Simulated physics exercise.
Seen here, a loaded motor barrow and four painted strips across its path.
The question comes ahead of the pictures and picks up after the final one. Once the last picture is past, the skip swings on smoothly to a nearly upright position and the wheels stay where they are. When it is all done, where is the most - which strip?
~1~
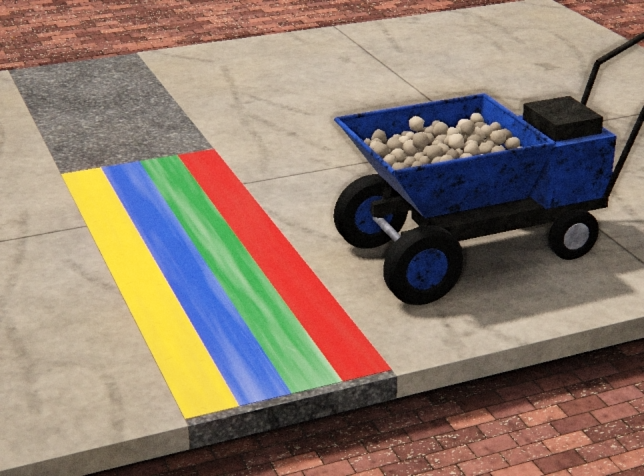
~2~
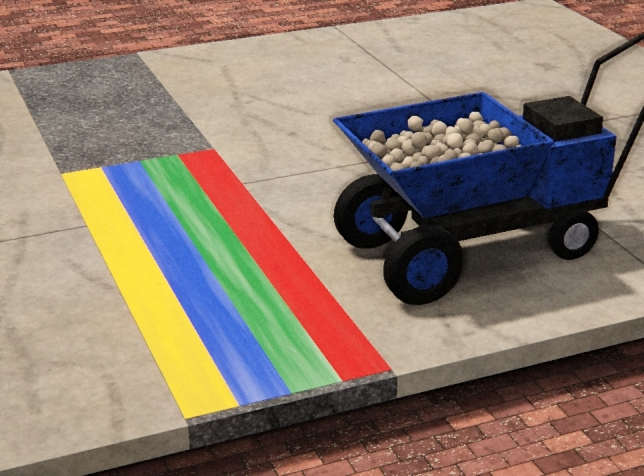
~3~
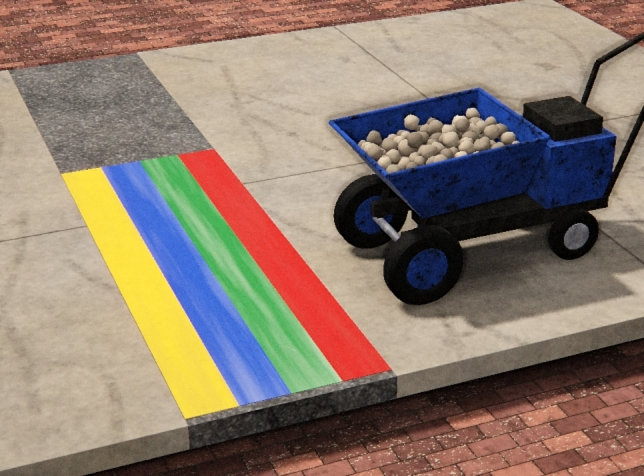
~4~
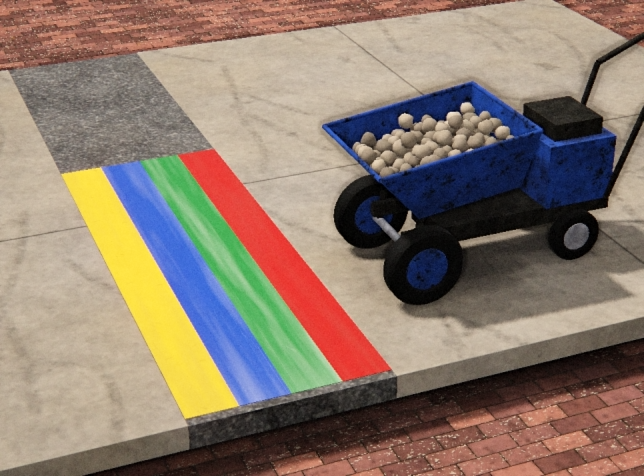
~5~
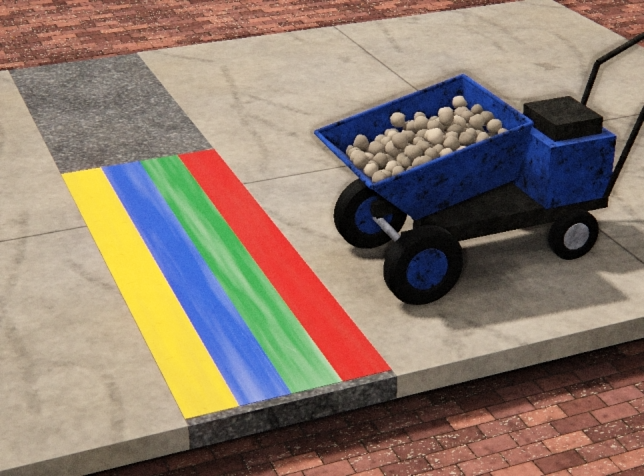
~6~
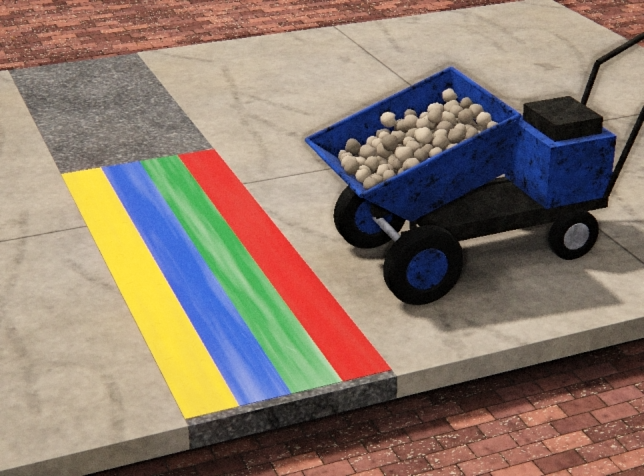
On the green strip.
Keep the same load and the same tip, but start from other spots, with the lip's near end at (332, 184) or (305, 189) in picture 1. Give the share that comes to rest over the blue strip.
Result: Try 1 = 30 %, try 2 = 10 %.
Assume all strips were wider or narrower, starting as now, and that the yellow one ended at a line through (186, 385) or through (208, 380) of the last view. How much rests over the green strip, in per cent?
The first gives around 30 per cent, the second around 30 per cent.
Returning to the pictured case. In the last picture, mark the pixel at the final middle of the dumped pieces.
It settles centred around (239, 296).
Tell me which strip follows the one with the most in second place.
The blue strip.
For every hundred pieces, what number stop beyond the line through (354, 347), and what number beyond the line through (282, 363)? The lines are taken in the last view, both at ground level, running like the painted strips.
In order: Near 70 %, then 40 %.
Soon, skip tipped steeply; all in the skip.
A while on, skip tipped right over; most in the skip; a stray few over the red strip; about a quarter over the green strip; a stray few over the blue strip.
Towards the end, skip tipped right over; about a third in the skip; a small part over the red strip; about a third over the green strip; about a quarter over the blue strip; a small part over the yellow strip; a stray few off the paint.
Finally, skip tipped right over; about a third in the skip; a small part over the red strip; about a third over the green strip; about a quarter over the blue strip; a small part over the yellow strip; a stray few off the paint.
